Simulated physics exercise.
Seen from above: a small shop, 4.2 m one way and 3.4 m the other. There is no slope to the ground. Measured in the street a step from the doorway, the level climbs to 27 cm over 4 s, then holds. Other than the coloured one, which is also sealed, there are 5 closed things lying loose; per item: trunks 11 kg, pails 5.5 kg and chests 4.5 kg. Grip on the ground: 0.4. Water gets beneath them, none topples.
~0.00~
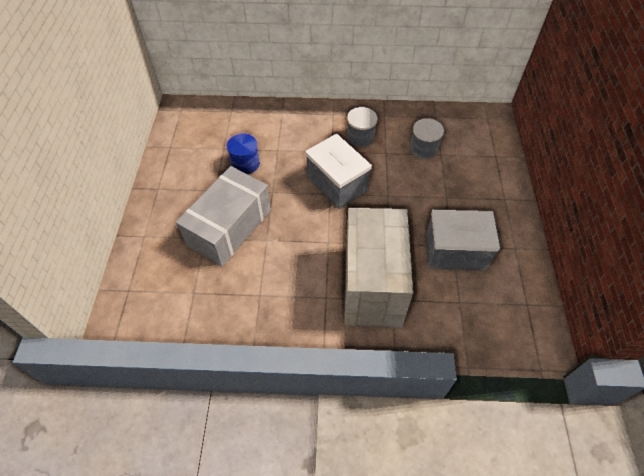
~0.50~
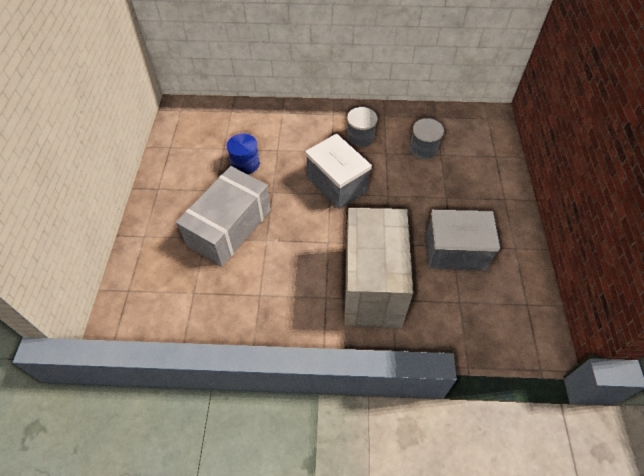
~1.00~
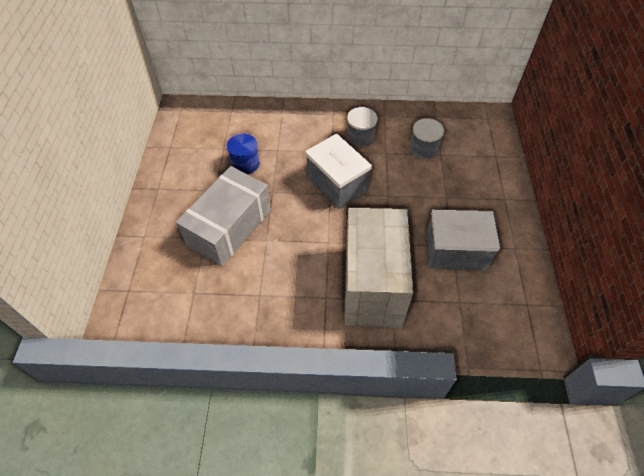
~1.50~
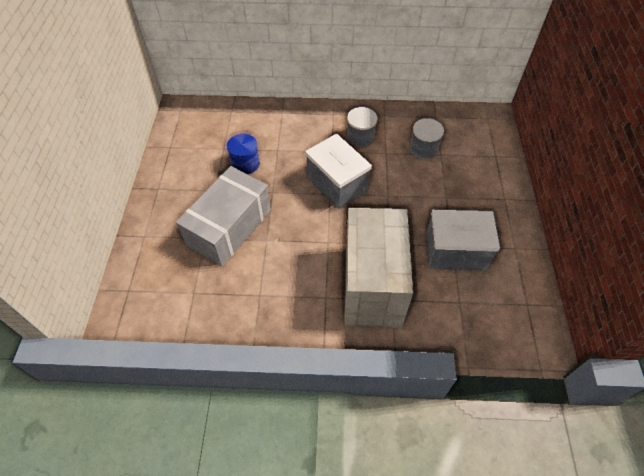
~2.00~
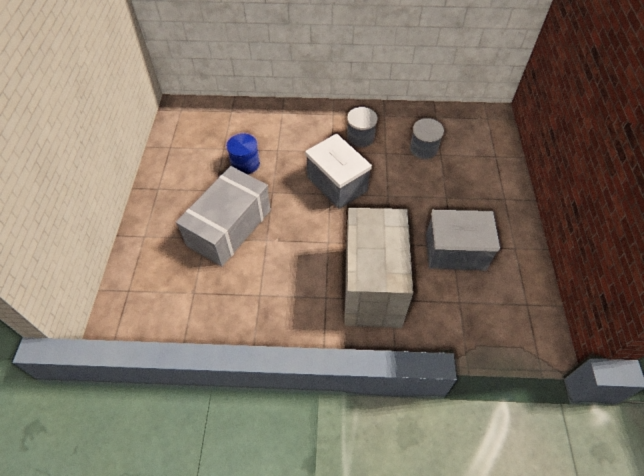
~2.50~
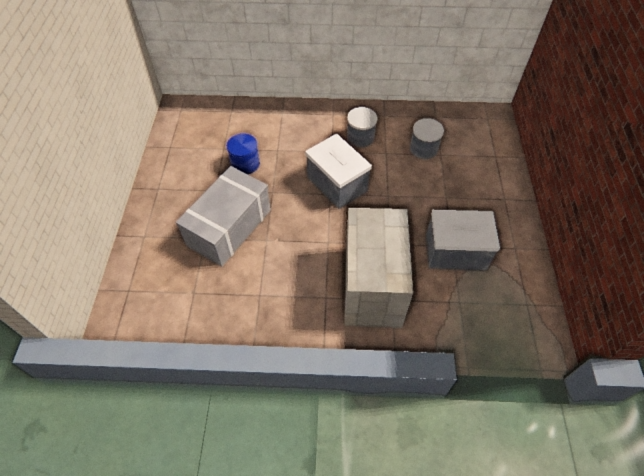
Greenish water spreading across the pavement outside a walled yard, then entering through the doorway gap as scattered containers stay still.
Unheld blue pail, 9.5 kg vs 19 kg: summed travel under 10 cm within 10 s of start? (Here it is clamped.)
My call: It requires the heavier amount.
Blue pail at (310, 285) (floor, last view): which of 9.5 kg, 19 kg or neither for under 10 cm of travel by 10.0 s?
Looking at the loads, both keep it.
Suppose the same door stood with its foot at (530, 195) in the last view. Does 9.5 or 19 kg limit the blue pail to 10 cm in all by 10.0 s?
Answer: Only the upper mass works.
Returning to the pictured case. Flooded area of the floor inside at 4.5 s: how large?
About 5.5 m2.
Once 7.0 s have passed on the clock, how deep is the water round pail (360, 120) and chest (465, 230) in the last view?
Depths: Near 5 cm, then near 8 cm.
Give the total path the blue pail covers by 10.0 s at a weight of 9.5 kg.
About 80 cm altogether.
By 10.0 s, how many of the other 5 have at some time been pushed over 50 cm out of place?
The number is 5.
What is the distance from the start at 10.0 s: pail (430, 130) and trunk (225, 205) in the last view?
The first is 350 cm from its start, the second 100 cm.
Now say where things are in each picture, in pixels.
The first picture shows the blue pail at (242, 145), on the bottom; water covers 0.0 m2; 0 of 6 have shifted.
The second picture shows the blue pail at (242, 145) rests on the ground; water covers 0.0 m2; 0 of 6 have shifted.
The third picture shows the blue pail at (242, 145) rests on the ground; water covers 0.0 m2; 0 of 6 have shifted.
The fourth picture shows the blue pail at (242, 145), on the bottom; water covers 0.0 m2; 0 of 6 have shifted.
The fifth picture shows the blue pail at (242, 145) rests on the ground; water covers 0.2 m2; 0 of 6 have shifted.
The sixth picture shows the blue pail at (242, 145) rests on the ground; 0.8 m2 under water; 0 of 6 have shifted.
After 3.5 s the blue pail would be 0 cm from its start with 9.5 kg and 0 cm from its start with 19 kg; 0 cm of water round it then.
After 4.5 s the blue pail would be 0 cm from its start with 9.5 kg and 0 cm from its start with 19 kg; 0 cm of water round it then.
After 7.0 s the blue pail would be 2 cm from its start with 9.5 kg and 1 cm from its start with 19 kg; 5 cm of water round it then.
After 10.0 s the blue pail would be 69 cm from its start with 9.5 kg and 1 cm from its start with 19 kg; 9 cm of water round it then.
